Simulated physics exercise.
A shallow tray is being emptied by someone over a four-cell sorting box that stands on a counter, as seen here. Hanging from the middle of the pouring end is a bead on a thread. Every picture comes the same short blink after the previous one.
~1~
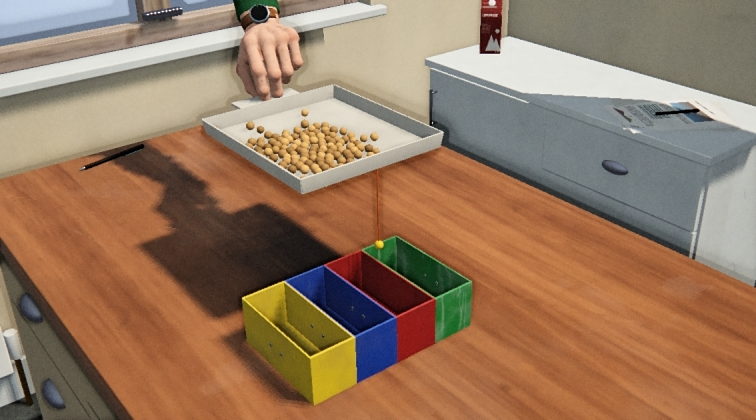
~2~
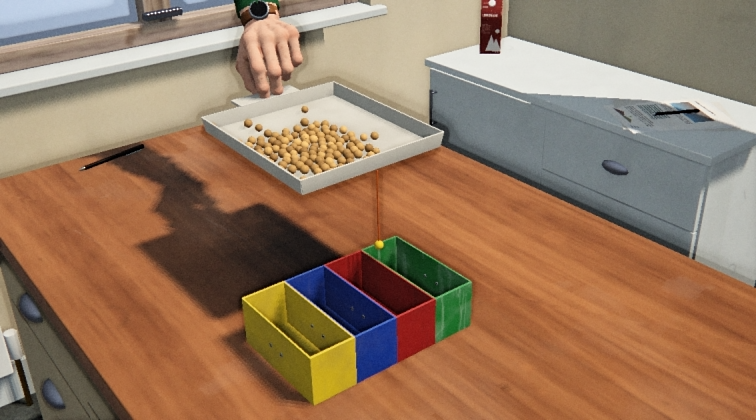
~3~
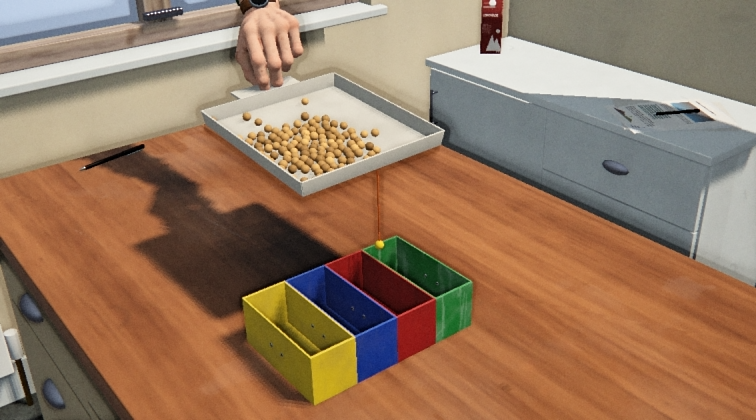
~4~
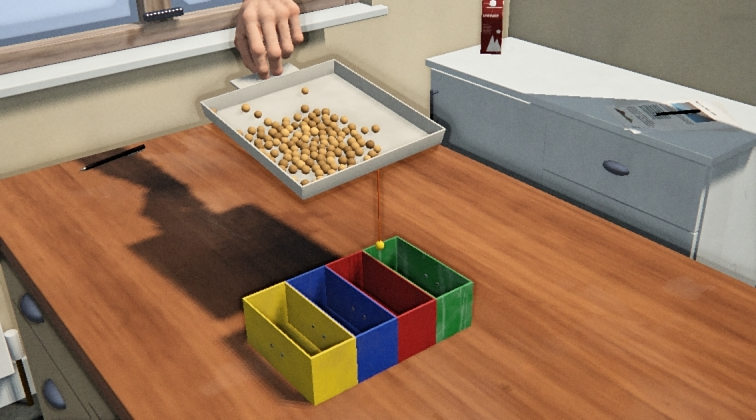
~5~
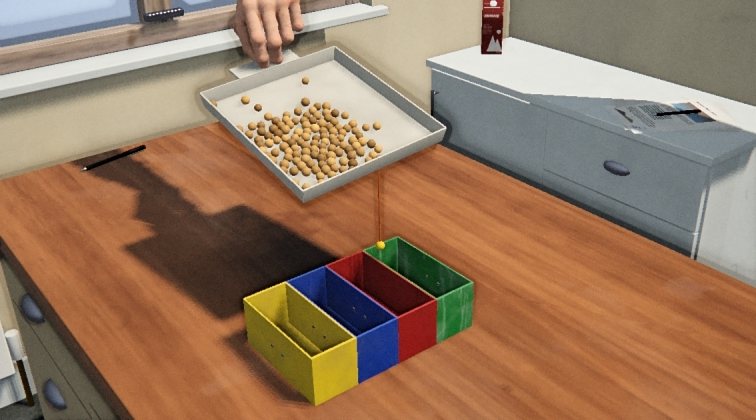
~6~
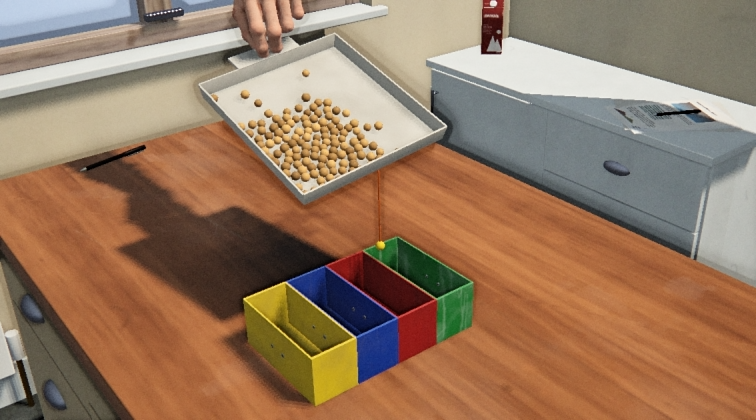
On a wooden counter in a room with a window, a hand holds a shallow tray of round wooden beads above a sorting box with yellow, blue, red and green cells. The tray stays level at first, then gradually tilts, its left front corner dipping lowest, and the beads shift slightly.
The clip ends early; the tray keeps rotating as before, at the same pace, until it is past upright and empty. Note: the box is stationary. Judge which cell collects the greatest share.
I would say the blue one.
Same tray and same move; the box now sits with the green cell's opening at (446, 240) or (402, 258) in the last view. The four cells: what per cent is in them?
Around 70 then around 100 per cent.
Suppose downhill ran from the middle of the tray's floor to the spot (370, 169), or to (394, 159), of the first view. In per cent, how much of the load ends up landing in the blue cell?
Respectively close to 30 and 0 in a hundred.
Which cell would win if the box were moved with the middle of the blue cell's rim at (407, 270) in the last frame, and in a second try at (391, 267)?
Try 1 - that yellow cell; try 2 - that yellow cell.
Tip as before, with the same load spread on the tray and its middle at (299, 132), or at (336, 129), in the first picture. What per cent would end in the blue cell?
Around 60 then around 70 per cent.
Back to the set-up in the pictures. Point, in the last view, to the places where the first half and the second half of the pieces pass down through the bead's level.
It goes through near (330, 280) first, then near (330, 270).
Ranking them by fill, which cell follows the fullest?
In second place: The cell in red.
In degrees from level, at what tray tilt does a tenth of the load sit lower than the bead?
Around 100° at that moment.
Soon, tray tipped steeply; all on the tray.
A while on, tray tipped past a quarter turn; about a quarter on the tray; about a third in the blue cell; a small part in the red cell; a small part in the yellow cell; a stray few in the green cell; about a quarter falling or outside the box.
Towards the end, tray tipped past a quarter turn; about two thirds in the blue cell; about a quarter in the red cell; a small part in the yellow cell; a stray few in the green cell; a stray few falling or outside the box.
Finally, tray tipped past a quarter turn; about two thirds in the blue cell; about a quarter in the red cell; a small part in the yellow cell; a stray few in the green cell; a stray few outside the box.
